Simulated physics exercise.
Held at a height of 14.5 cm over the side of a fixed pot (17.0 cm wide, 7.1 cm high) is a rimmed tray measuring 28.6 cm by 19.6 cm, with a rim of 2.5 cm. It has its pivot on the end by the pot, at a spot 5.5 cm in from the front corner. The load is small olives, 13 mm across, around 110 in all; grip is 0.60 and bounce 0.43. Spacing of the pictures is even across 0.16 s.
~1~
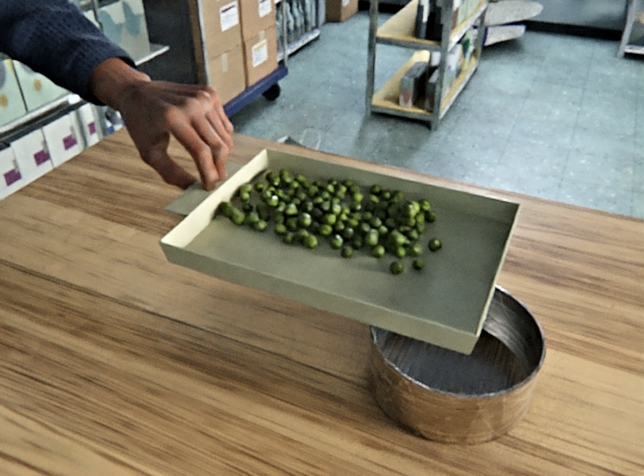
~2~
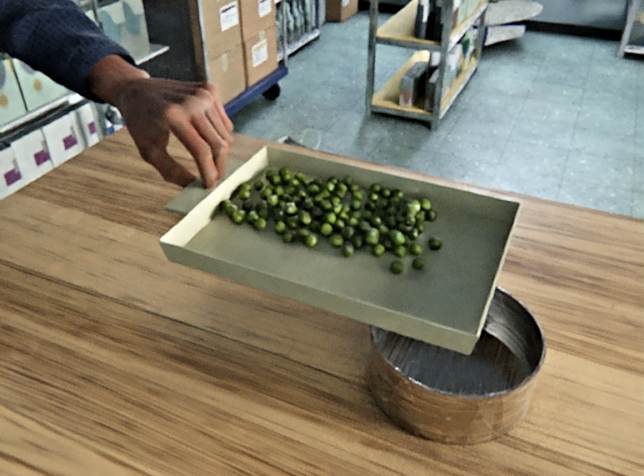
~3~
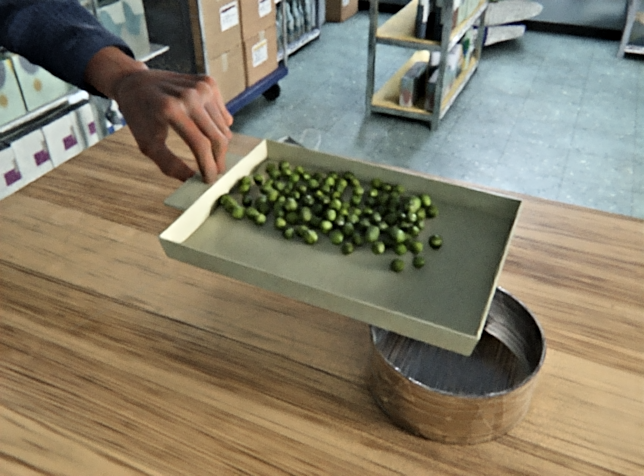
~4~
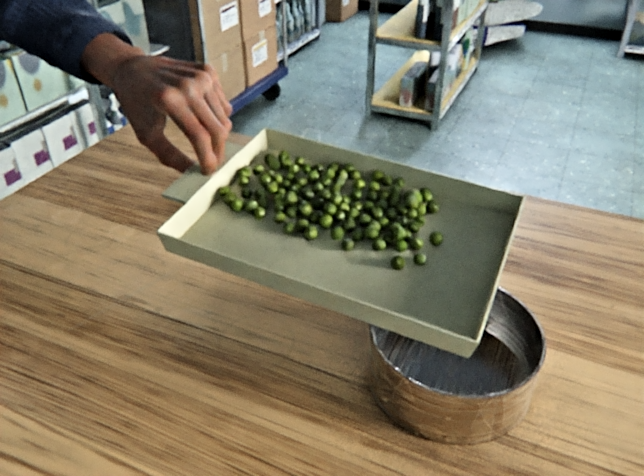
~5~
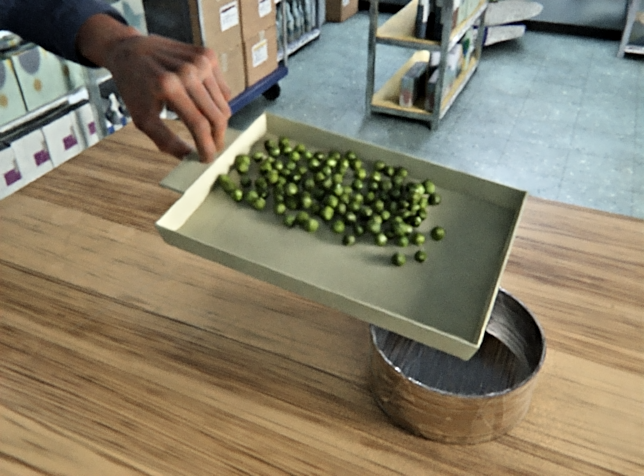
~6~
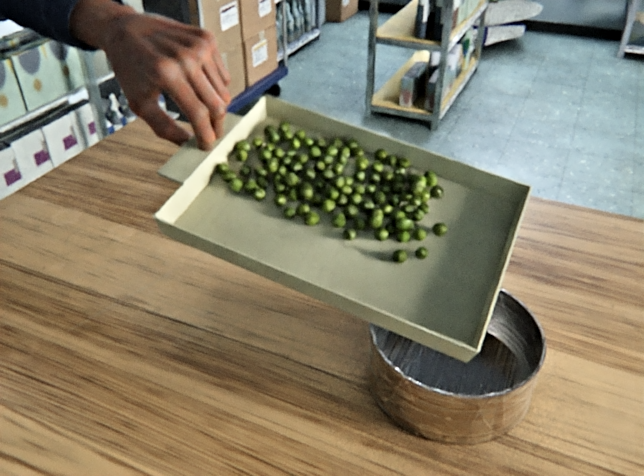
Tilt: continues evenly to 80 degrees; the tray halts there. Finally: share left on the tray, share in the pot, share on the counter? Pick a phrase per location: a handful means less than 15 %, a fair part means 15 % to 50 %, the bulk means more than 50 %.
Tray: A fair part, pot: A handful, counter: The bulk.
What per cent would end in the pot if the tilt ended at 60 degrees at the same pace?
Pot share: About 0 per cent.
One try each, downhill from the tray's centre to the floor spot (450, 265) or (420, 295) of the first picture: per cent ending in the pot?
First try: About 5 percent; second try: About 0 percent.
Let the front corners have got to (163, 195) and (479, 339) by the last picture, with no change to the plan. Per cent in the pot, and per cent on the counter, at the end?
Per cent by place - pot 0, counter 65.
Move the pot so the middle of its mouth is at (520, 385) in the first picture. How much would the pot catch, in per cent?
It would come to around 30 percent.
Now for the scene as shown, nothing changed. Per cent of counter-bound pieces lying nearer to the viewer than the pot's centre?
Near 100 in a hundred.
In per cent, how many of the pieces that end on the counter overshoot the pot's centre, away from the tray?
Near 100 in a hundred.
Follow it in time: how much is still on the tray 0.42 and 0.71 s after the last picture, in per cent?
The figures go 95 and then 45.
Then, 0.25 s after the last picture, tilt 47 degrees; the tray holds 100 %, the pot 0 %.
Then, 0.42 s after the last picture, tilt 70 degrees; the tray holds 95 %, the pot 0 %.
Then, 0.71 s after the last picture, tilt 80 degrees; the tray holds 45 %, the pot 0 %.
In the end, tray 30 %, pot 0 %, counter 70 %.
